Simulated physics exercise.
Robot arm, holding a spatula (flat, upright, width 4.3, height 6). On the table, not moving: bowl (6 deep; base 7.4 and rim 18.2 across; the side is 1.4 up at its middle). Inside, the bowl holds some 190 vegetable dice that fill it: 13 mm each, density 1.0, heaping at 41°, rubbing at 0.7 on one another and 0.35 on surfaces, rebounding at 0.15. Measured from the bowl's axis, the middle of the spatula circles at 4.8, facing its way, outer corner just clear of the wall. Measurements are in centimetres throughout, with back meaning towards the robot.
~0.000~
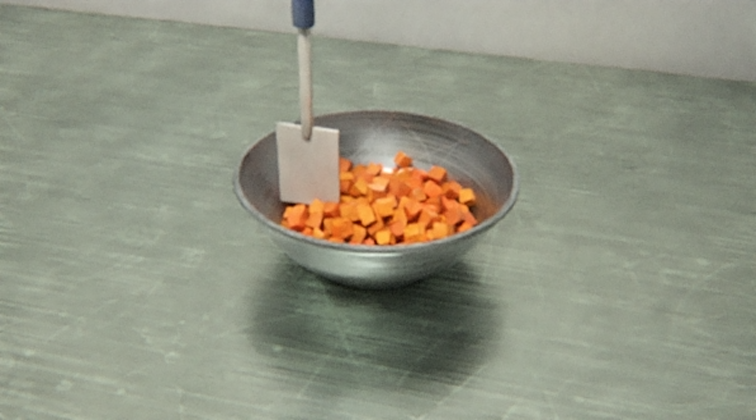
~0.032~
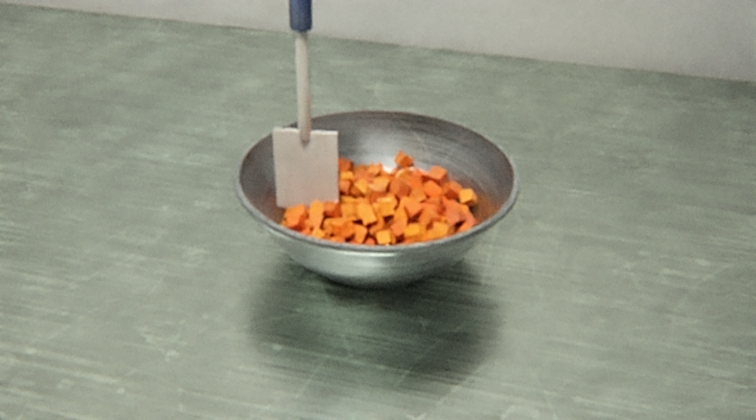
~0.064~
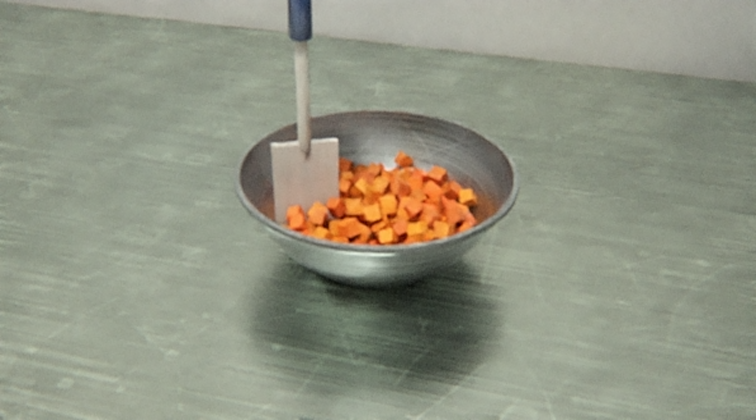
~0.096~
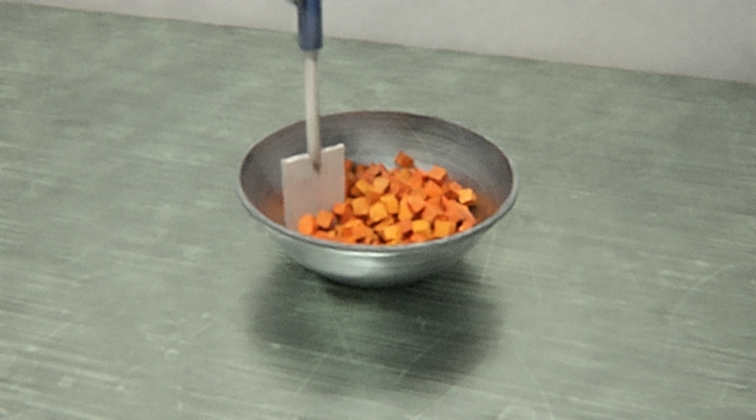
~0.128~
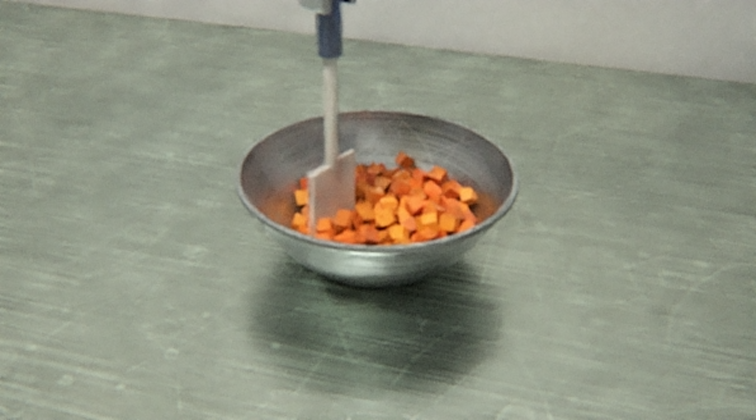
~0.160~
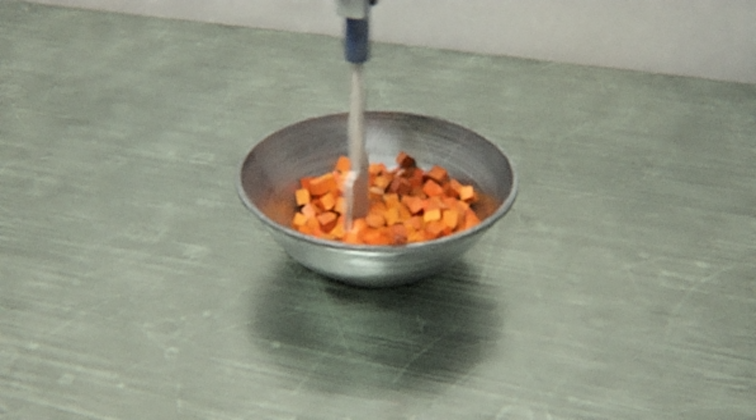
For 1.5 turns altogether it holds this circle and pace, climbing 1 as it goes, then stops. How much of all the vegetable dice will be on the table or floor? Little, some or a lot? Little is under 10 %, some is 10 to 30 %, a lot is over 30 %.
Some.
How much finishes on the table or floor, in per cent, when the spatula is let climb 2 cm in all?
Some 15 per cent.
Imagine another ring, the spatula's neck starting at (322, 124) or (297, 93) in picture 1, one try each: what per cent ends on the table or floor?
Close to 25 and 15 in a hundred.
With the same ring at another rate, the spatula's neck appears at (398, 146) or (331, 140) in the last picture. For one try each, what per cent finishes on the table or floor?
Some 40 and 15 per cent.
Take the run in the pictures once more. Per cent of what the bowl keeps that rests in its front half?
I'd say around 40 per cent.
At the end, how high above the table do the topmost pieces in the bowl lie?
5.5 cm or so.
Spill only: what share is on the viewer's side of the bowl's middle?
Close to 50 in a hundred.
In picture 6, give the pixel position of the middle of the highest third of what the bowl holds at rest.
At about (442, 196).
After 0.43 s, 265° round, highest piece 8 above the table; 177 in the bowl, 9 on the table or floor, 7 in flight or on the tool.
After 0.70 s, 80° round, highest piece 8 above the table; 159 in the bowl, 31 on the table or floor, 3 in flight or on the tool.
After 1.03 s, 180° round, highest piece 6 above the table; 151 in the bowl, 42 on the table or floor.
After 1.73 s, 180° round, highest piece 5 above the table; 151 in the bowl, 42 on the table or floor.
At rest, 151 in the bowl, 42 on the table or floor. That is 22 % on the table or floor.
